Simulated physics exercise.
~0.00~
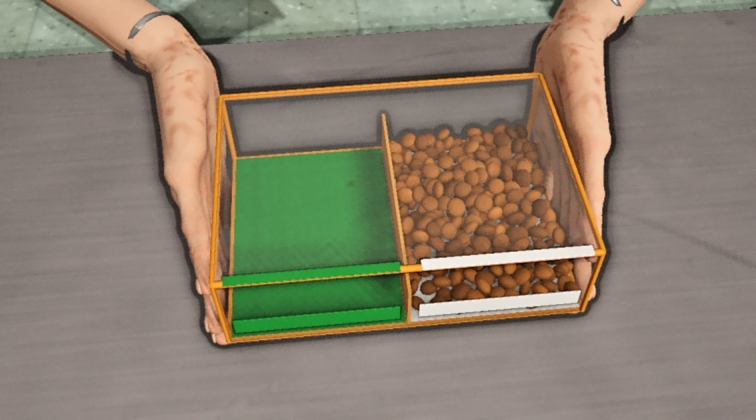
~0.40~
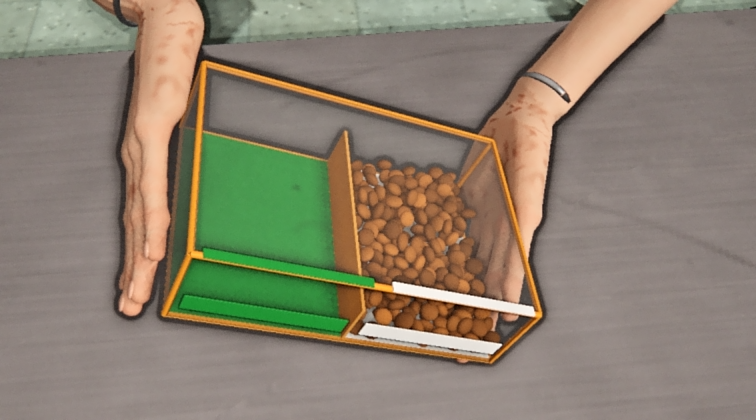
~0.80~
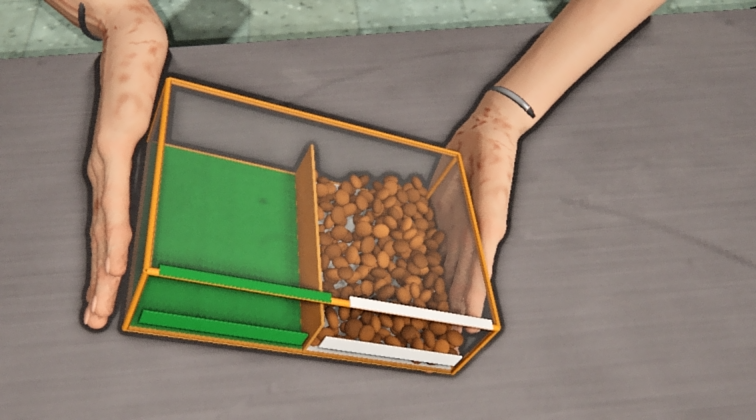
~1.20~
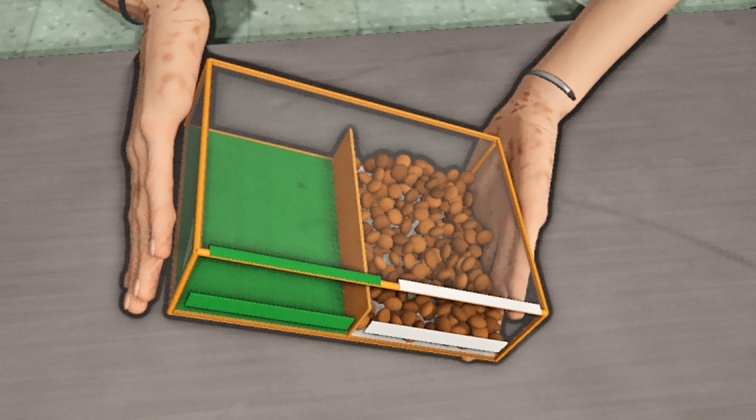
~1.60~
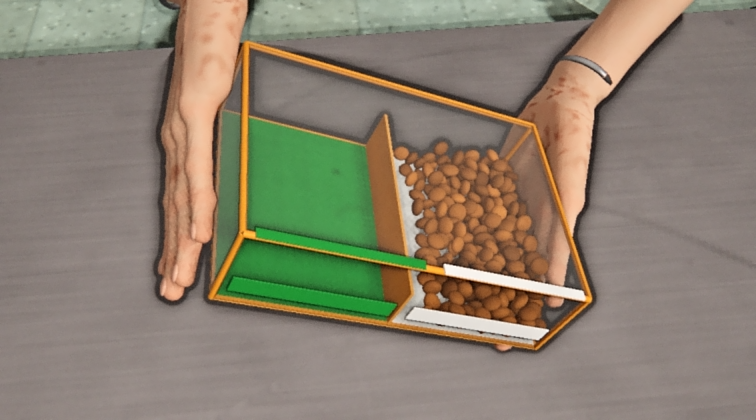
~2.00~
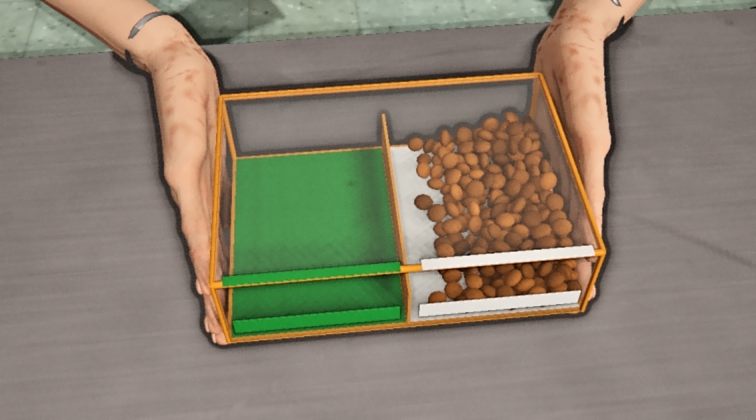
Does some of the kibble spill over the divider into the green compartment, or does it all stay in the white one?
It all stays in the white compartment, bunched toward the right side, and the green compartment is left empty.
